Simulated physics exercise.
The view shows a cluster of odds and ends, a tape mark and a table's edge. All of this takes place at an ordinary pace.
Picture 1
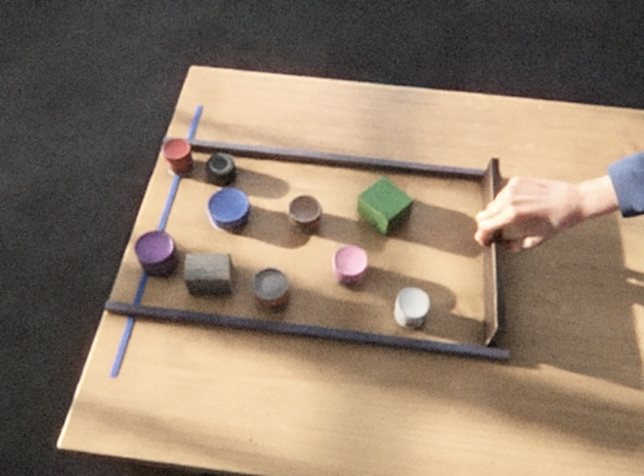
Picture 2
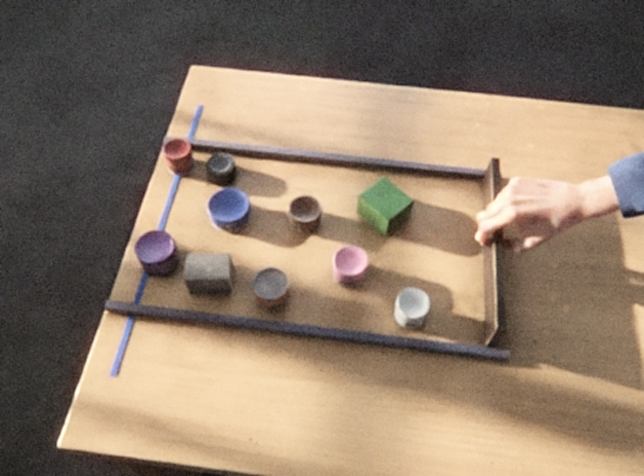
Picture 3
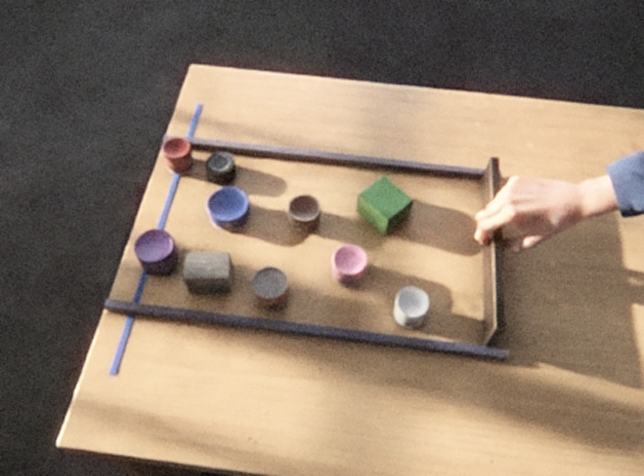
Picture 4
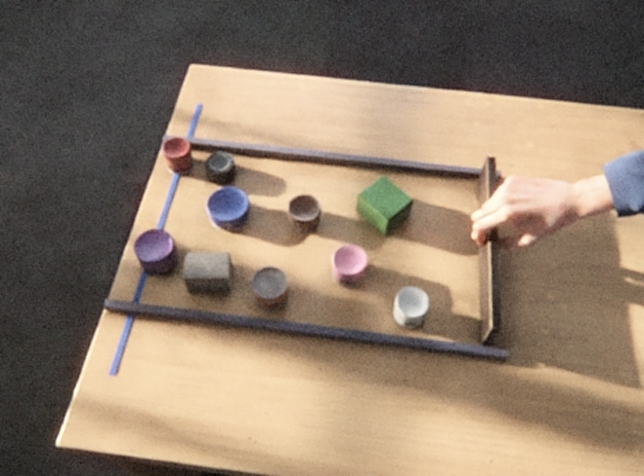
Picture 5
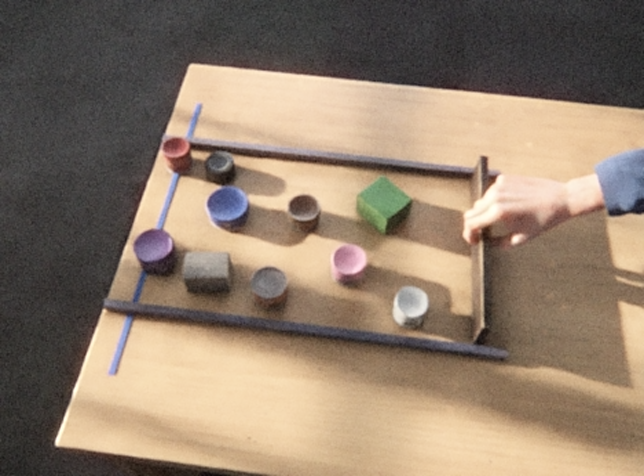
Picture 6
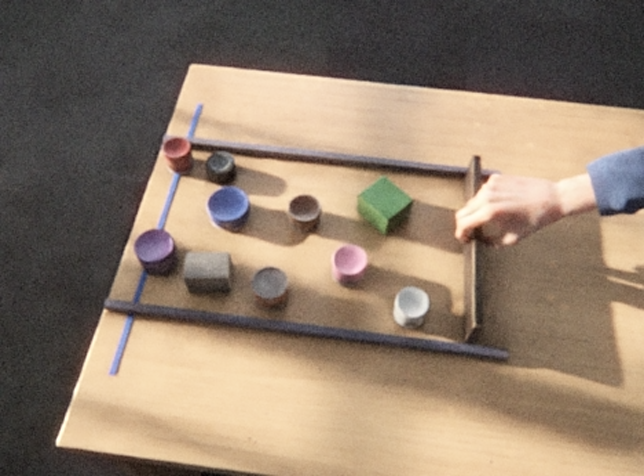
At first, a hand grips an upright dark board at the right end of two rails on a wooden table, with small pots, tins and blocks between them and blue tape at left. Then the hand slides the board slightly left, while the objects stay in place and the board remains short of them.
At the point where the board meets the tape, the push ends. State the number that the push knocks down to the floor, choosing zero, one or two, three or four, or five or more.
The number knocked down is five or more.
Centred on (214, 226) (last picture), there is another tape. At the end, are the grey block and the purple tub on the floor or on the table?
Grey block: Still there. Purple tub: Over the edge.
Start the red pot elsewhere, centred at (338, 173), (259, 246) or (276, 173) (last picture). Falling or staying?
Order of tries: On, off, on.
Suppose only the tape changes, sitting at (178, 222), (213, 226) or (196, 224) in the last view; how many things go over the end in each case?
Down on the floor: 5, 1 and 2.
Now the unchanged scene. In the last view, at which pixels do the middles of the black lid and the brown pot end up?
The first one ends at (161, 150), the second at (143, 218).
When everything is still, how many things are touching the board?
4 are in contact with it.
Early on, none off yet; red pot at rest near (178, 156); purple tub at rest near (157, 252); black lid at rest near (221, 168).
A while later, none off yet; red pot at rest near (178, 156); purple tub travelled a little near (144, 244); black lid at rest near (220, 167).
Finally, the number that fall off is five or more; lost, orange tin, blue tin, grey block, purple tub and red pot.
